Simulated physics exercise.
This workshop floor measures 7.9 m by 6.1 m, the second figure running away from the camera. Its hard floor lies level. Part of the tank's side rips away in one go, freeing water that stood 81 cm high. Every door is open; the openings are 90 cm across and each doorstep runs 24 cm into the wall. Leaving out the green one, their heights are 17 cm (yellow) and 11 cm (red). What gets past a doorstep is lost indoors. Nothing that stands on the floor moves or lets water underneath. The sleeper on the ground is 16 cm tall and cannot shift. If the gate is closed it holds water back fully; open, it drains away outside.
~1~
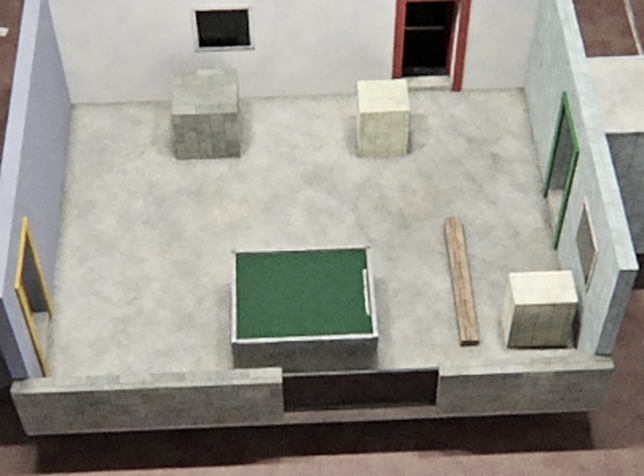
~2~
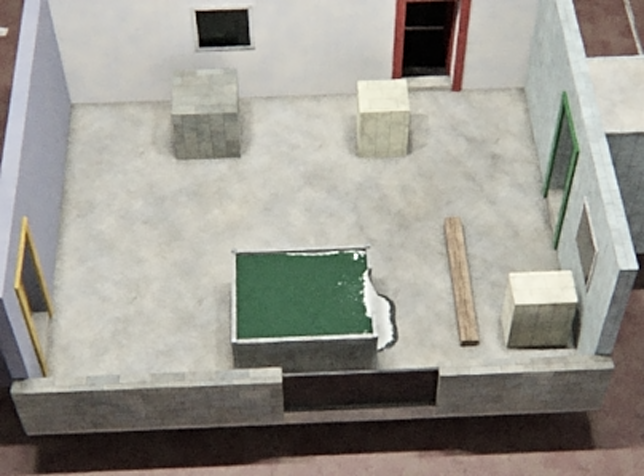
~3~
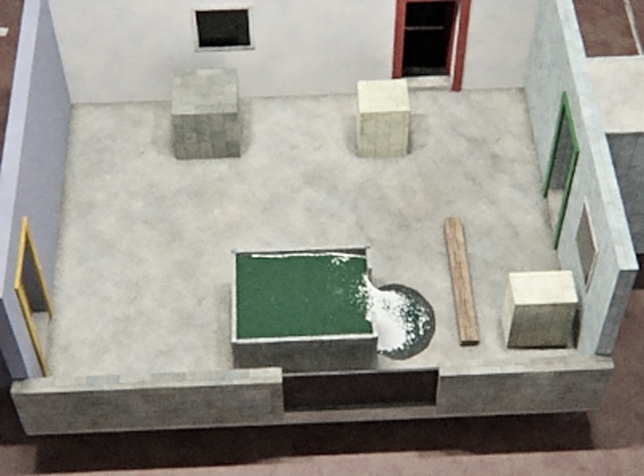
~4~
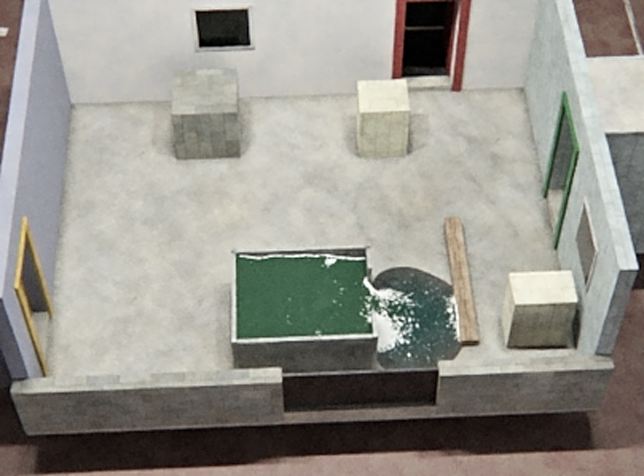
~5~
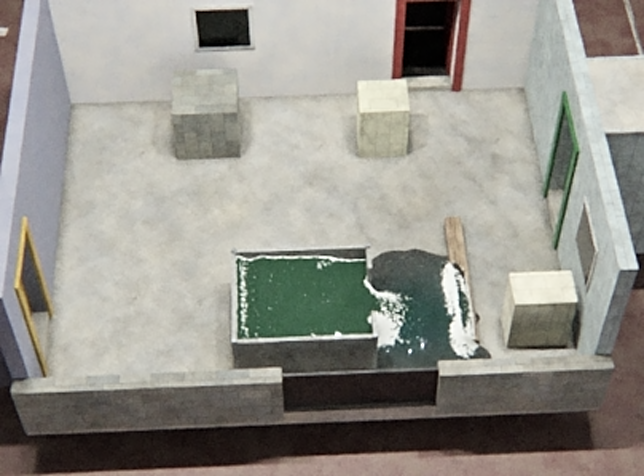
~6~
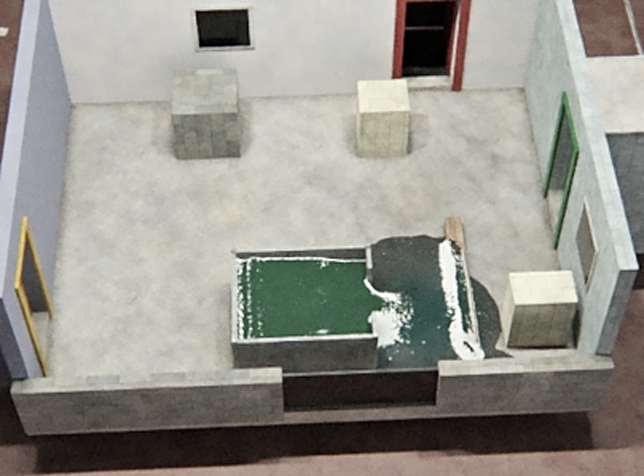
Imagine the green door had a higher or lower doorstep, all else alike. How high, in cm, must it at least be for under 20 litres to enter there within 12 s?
It would have to be roughly 8.5 cm high.
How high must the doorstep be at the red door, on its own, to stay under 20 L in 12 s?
About 12.0 cm at red.
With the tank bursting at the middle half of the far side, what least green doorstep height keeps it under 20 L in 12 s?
Then roughly 5.5 cm.
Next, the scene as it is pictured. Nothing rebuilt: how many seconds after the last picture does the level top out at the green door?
Near 1.8 s.
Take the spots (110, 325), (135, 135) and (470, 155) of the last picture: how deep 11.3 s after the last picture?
About 4, 3 and 6 cm.
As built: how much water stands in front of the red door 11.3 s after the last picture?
Roughly 6.5 cm deep.
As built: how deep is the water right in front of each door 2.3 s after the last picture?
In cm: Yellow 0, red 9, green 13.
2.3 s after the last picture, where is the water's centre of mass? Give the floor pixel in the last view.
Around (397, 299).
Then, 0.7 s after the last picture water covers 20 % of the floor, deepest (38 cm) near (383, 322); it has not reached the green door.
Then, 2.3 s after the last picture water covers 40 % of the floor, deepest (30 cm) near (571, 365); 13 cm at the green door, 0 litres in over its 23 cm doorstep.
Then, 11.3 s after the last picture water covers 95 % of the floor, deepest (10 cm) near (474, 289); 7 cm at the green door, 0 litres in over its 23 cm doorstep.
At the green door as built, the water peaked near 15 cm, 1.7 s after the last picture.
Run again over the same 12 s with other heights there, 33 litres in over 7 cm, 14 litres over 9.5 cm. The limit of 20 litres is kept from about 8.5 cm up.
